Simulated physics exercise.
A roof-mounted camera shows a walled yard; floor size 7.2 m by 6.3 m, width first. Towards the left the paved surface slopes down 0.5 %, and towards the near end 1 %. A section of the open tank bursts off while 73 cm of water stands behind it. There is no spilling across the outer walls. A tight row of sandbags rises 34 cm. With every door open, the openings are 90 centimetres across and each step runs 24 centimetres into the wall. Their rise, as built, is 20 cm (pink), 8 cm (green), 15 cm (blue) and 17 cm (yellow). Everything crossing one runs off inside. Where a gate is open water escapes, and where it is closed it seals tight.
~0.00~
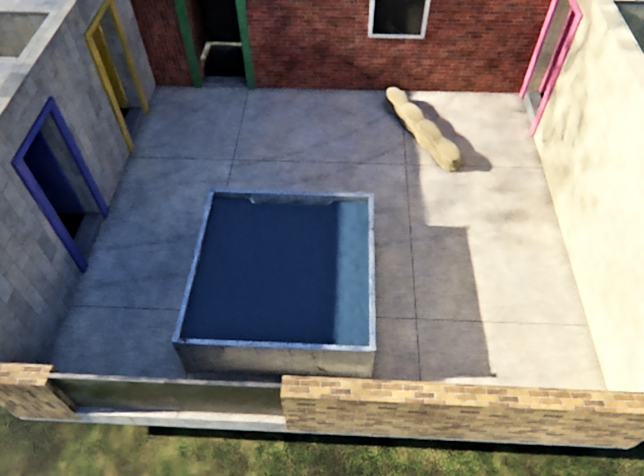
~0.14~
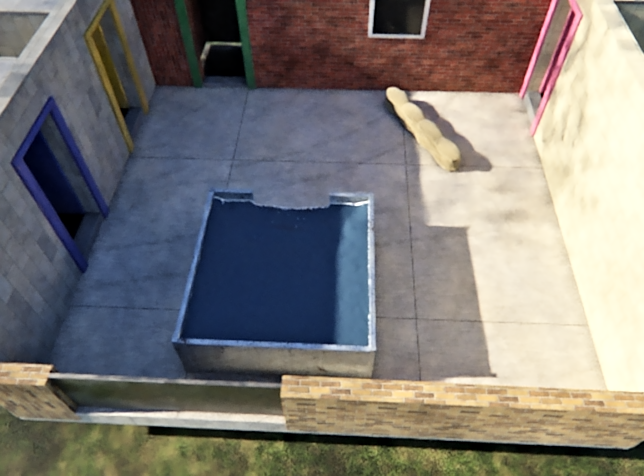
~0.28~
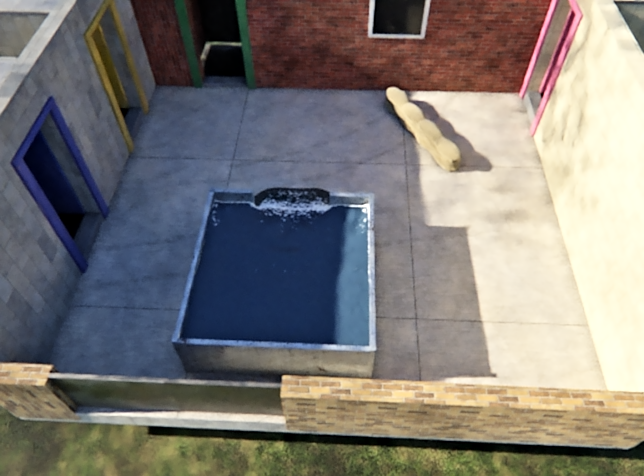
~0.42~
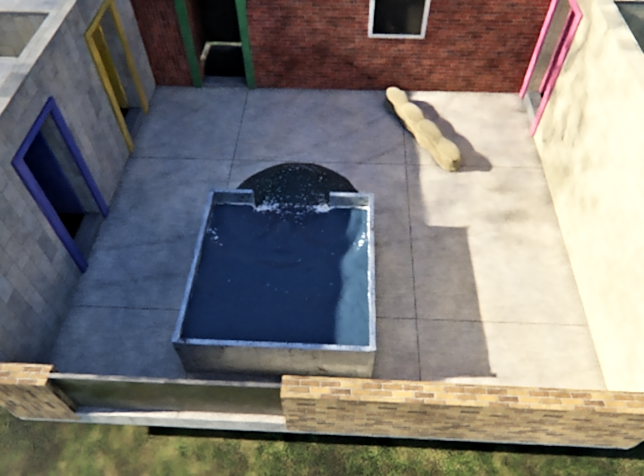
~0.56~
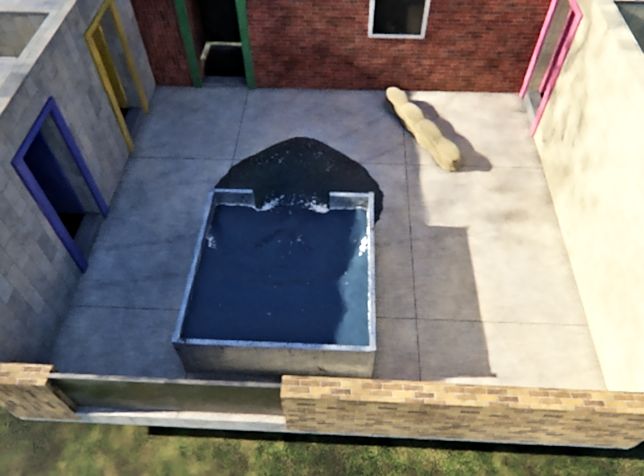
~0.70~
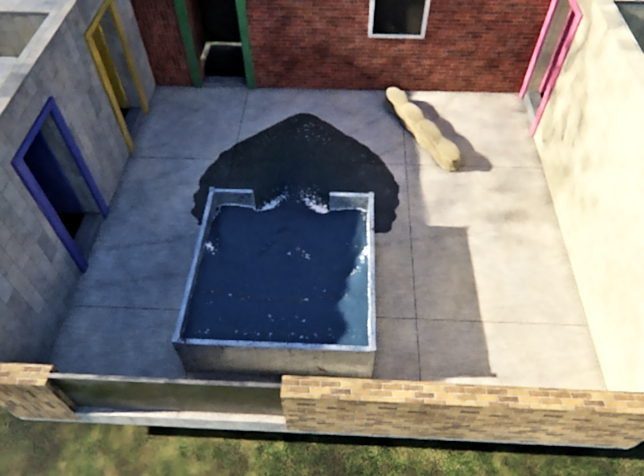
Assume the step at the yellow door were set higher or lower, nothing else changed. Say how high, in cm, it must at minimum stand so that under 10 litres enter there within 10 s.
It must stand at least about 17.5 cm high.
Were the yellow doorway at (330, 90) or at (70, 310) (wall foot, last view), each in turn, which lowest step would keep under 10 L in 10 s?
26 and 12.5 cm.
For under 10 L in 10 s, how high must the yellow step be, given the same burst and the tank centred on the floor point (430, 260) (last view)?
27 cm, give or take.
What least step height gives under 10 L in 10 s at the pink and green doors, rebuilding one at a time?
About 8.5 cm at pink and 19 cm at green.
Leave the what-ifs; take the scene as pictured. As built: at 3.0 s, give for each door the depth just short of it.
Depths in cm - pink: 13, green: 19, blue: 0, yellow: 17.
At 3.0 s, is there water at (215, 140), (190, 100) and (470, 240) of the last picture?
Status: Submerged / submerged / clear.
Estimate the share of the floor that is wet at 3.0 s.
Near 45 per cent of the open floor.
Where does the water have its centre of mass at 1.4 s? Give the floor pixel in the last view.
The water is centred around (292, 254) in the last picture's pixels.
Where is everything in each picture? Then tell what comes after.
Still water, 73 cm deep, in the open tank at (284, 264); the yellow door at (122, 84) is dry, in the first picture.
The front is at a hidden place, 0.3 m from the gap on the far side; 0.2 m2 of floor is wet, 73 cm left at the back, in the second picture.
The front is at a hidden place, 0.8 m from the gap on the far side; 0.9 m2 of floor is wet, 73 cm left at the back, in the third picture.
Water pours out on the far side and has run 1.4 m, to (288, 166); about 8 cm deep outside, 73 cm at the back, in the fourth picture.
Water pours out on the far side and has run 2.0 m, to (301, 140); about 6 cm deep outside, 73 cm at the back, in the fifth picture.
Water pours out on the far side and has run 2.7 m, to (304, 116); about 5 cm deep outside, 70 cm at the back; the yellow door at (122, 84), 3.8 m from the gap, is still 1.8 m from the nearest water, in the sixth picture.
After 1.4 s water covers 30 % of the floor, deepest (42 cm) near (296, 223); it has not reached the yellow door.
After 3.0 s water covers 45 % of the floor, deepest (34 cm) near (155, 91); 17 cm at the yellow door, 0 litres in over its 17 cm step.
After 10.0 s water covers 95 % of the floor, deepest (20 cm) near (37, 392); 12 cm at the yellow door, 12 litres in over its 17 cm step.
At the yellow door as built, the water arrived by 1.9 s and peaked near 20 cm at 5.6 s.
With a step of 15 cm, 28 litres would have come in within the 10 s; with 20.5 cm, 1 litre. So under 10 litres takes about 17.5 cm.
